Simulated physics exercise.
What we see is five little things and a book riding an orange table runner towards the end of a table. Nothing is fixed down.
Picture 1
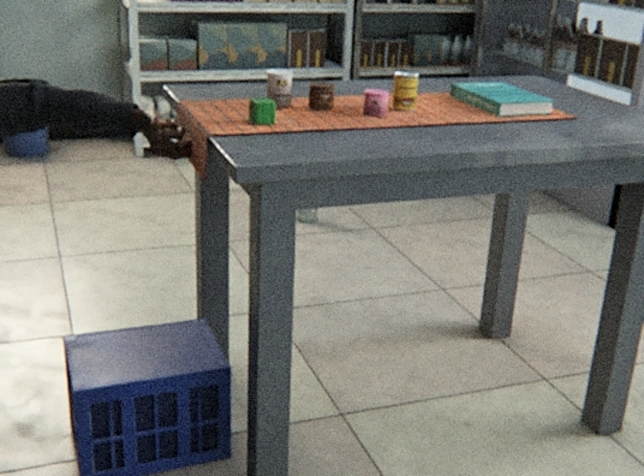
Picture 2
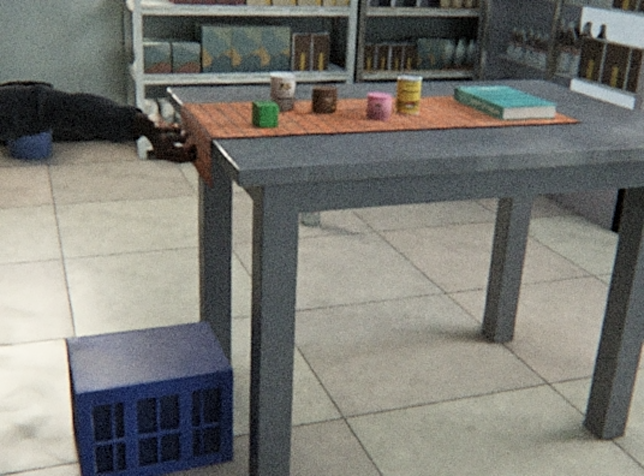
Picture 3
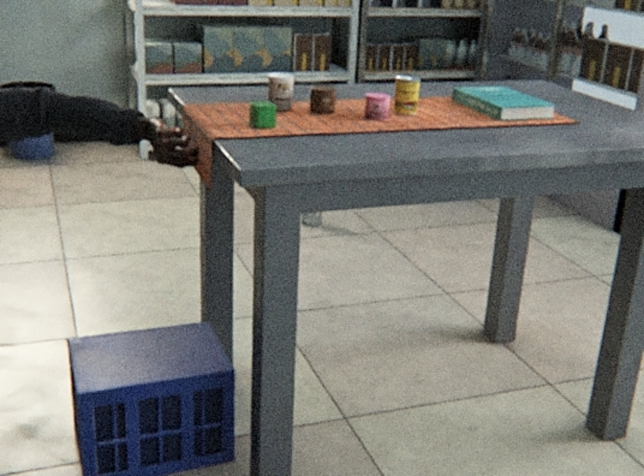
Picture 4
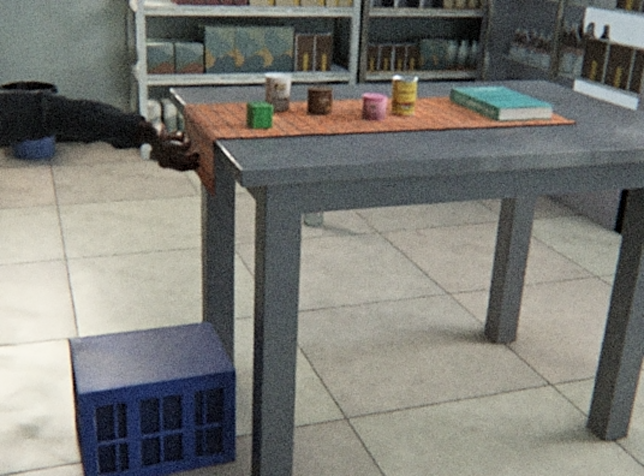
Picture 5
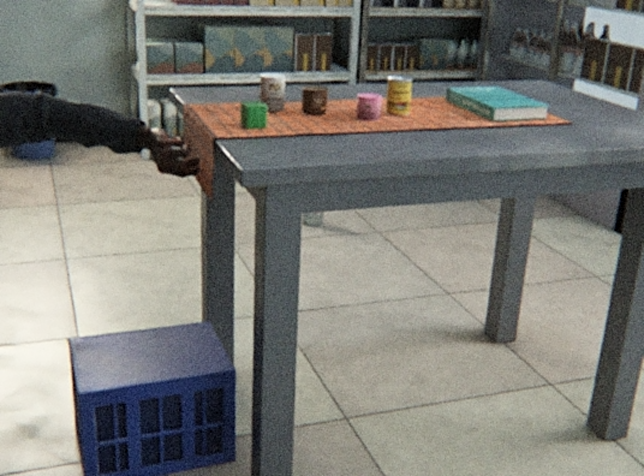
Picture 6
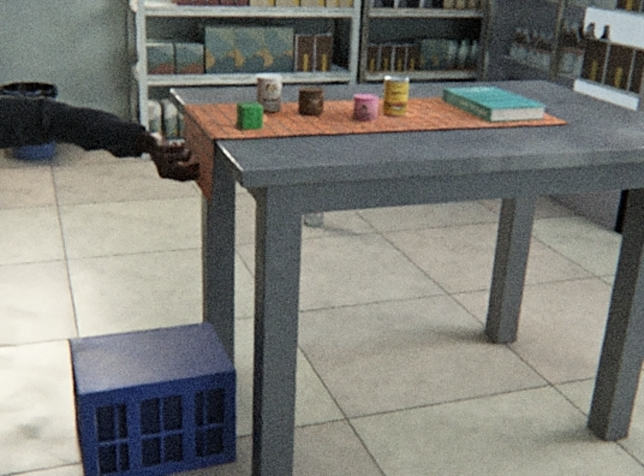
A dark-sleeved arm reaches in from the left and draws an orange runner slowly over the near-left end of a grey table, seen from slightly above in a tiled room with stocked shelves behind. A green cube, white, brown, pink and yellow containers and a teal book sit on the cloth, above a blue crate on the floor. They all shift slightly left with it, still upright, while the view barely moves.
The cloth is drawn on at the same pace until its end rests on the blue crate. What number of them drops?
It carries off four.
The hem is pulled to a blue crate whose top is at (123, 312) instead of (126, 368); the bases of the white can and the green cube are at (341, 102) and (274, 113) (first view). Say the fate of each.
The white can holds on, the green cube tumbles off.
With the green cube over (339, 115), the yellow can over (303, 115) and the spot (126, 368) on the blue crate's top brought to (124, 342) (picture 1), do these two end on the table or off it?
The green cube drops off; the yellow can drops off.
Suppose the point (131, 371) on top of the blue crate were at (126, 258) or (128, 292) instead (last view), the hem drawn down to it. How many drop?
Over the edge go 1 and 2.
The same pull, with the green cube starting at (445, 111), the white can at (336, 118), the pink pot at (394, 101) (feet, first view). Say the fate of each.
The green cube keeps its place on top; the white can drops off; the pink pot keeps its place on top.
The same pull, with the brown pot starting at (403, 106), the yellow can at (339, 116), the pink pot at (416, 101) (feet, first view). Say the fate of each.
The brown pot stays on; the yellow can comes down; the pink pot holds on.
Soon after, hem near (196, 242); green cube gone.
After that, hem near (195, 290); green cube and white can gone.
And then, hem near (194, 335); green cube, white can, brown pot and pink pot gone.
In the end, hem on the crate; green cube, white can, brown pot and pink pot gone. The answer is four.
